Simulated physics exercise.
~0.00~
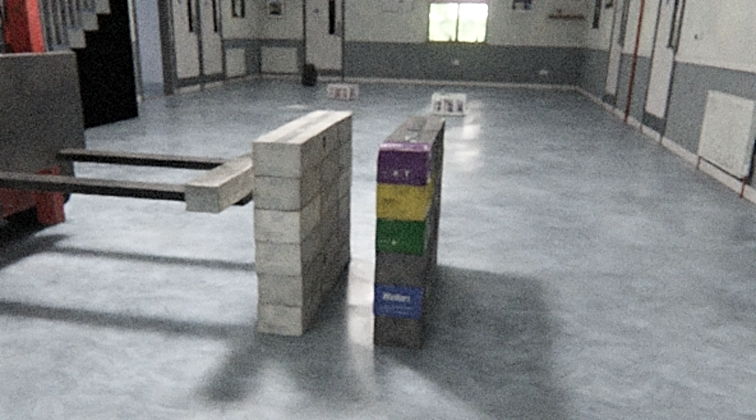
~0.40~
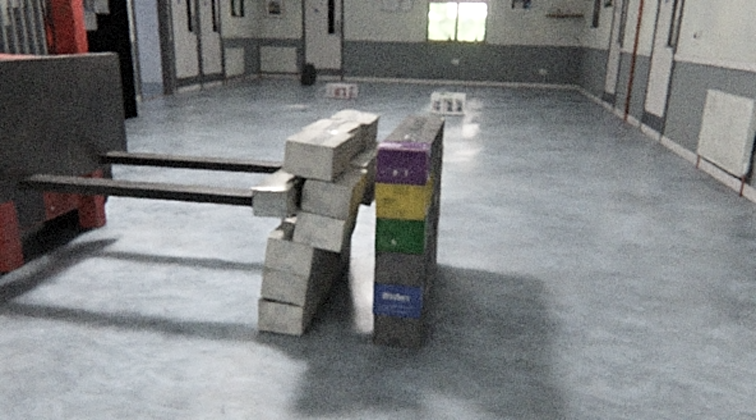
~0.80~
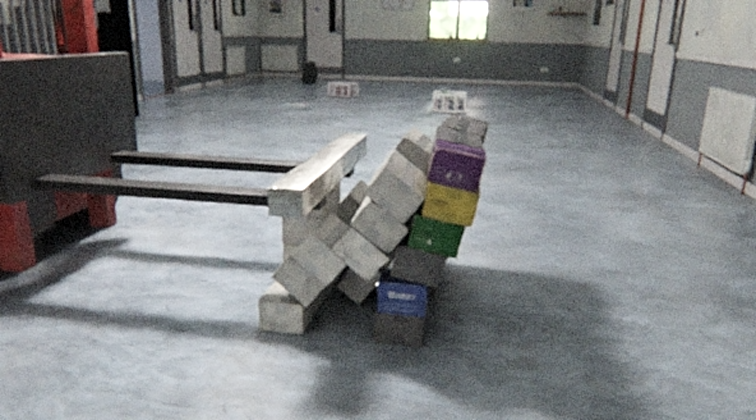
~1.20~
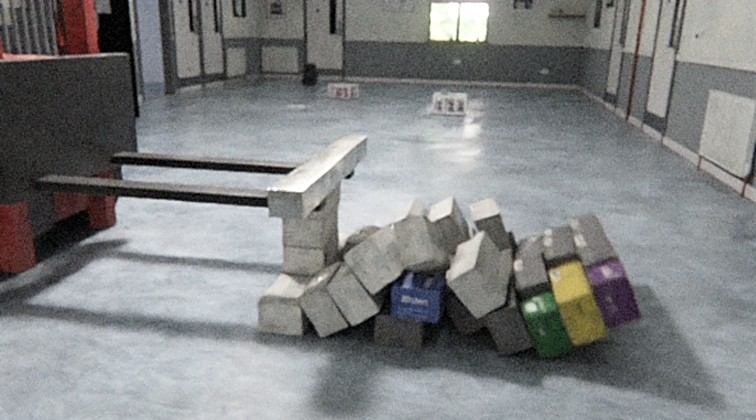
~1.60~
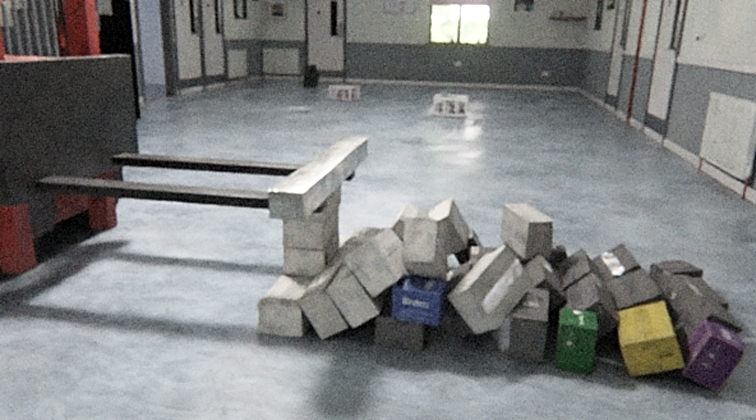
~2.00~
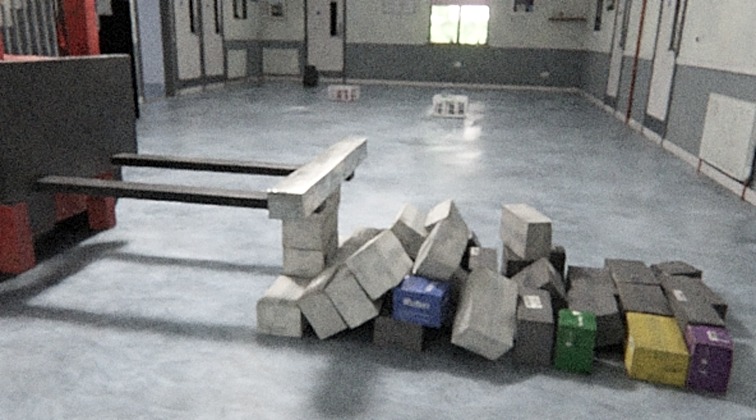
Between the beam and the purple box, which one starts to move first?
The beam starts to move first, pushing into the pale wall while the purple box is still in place. The purple box only shifts afterwards, when the pale blocks topple against the darker wall.
